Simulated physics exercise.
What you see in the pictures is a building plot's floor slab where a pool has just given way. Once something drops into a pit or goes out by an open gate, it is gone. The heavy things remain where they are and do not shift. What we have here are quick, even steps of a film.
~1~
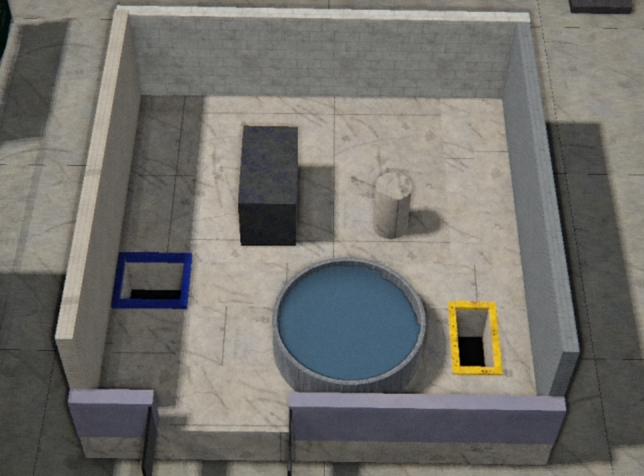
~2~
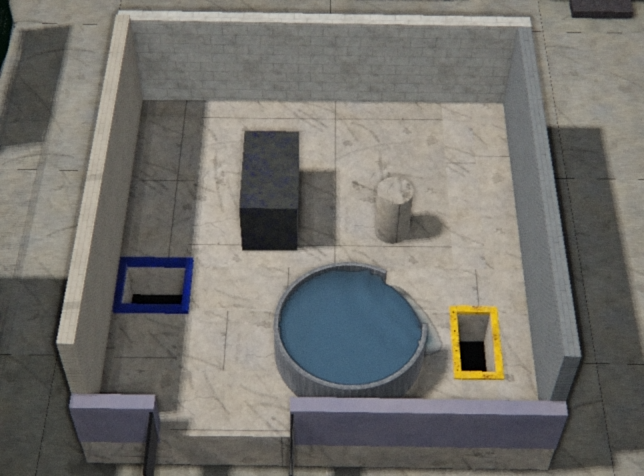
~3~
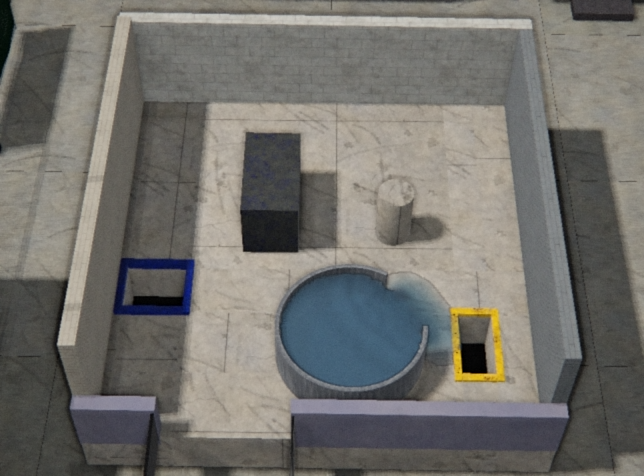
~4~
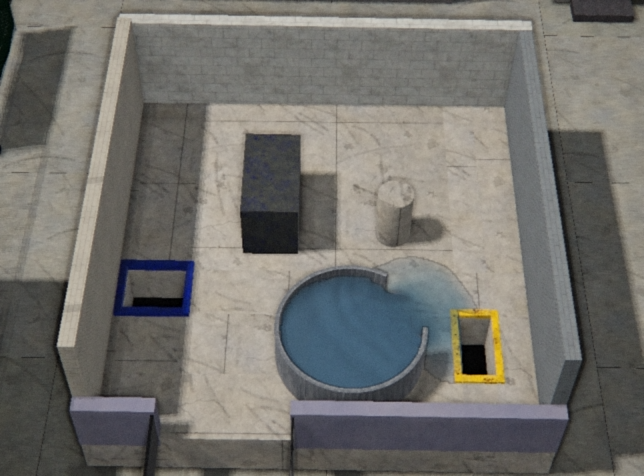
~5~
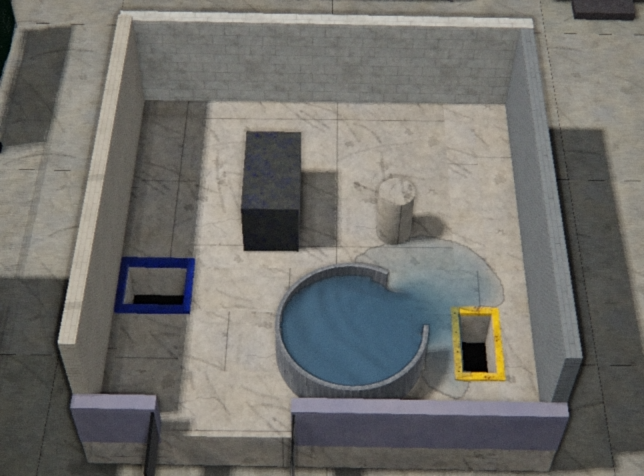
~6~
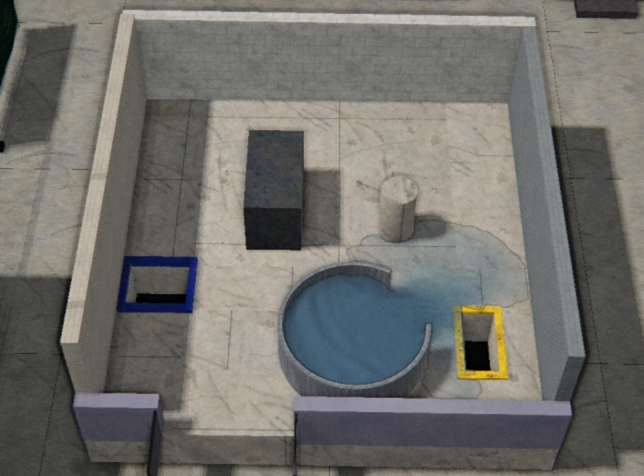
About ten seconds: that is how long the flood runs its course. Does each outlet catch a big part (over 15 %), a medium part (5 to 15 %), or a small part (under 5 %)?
Parts caught - gate: A small part; blue pit: A small part; yellow pit: A big part.
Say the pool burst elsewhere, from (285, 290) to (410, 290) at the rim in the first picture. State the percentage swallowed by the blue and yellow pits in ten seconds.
Per cent: Blue 4, yellow 2.
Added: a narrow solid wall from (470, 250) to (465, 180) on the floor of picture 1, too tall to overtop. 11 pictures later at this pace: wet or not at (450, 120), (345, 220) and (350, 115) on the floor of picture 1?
Listed order - wet, dry, dry.
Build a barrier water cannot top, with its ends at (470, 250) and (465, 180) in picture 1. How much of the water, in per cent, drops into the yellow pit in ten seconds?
Share for the yellow pit - 30 percent.
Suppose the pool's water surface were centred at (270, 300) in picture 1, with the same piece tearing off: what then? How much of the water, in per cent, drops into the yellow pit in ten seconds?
Within ten seconds the yellow pit collects 10 percent of the total.
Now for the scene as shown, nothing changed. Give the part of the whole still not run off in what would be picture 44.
About 76 %.
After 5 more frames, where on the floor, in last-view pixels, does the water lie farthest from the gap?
Farthest reach: About (506, 169).
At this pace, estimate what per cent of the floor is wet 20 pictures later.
That works out at 35 %.
A moment on, water covers 15 % of the floor; the gate 0 %, the blue pit 0 %, the yellow pit 8 %.
Next, water covers 25 % of the floor; the gate 0 %, the blue pit 0 %, the yellow pit 13 %.
Then, water covers 35 % of the floor; the gate 0 %, the blue pit 0 %, the yellow pit 18 %.
Later, water covers 60 % of the floor; the gate 0 %, the blue pit 0 %, the yellow pit 23 %.
In the end, water covers 85 % of the floor; the gate 0 %, the blue pit 0 %, the yellow pit 25 %.
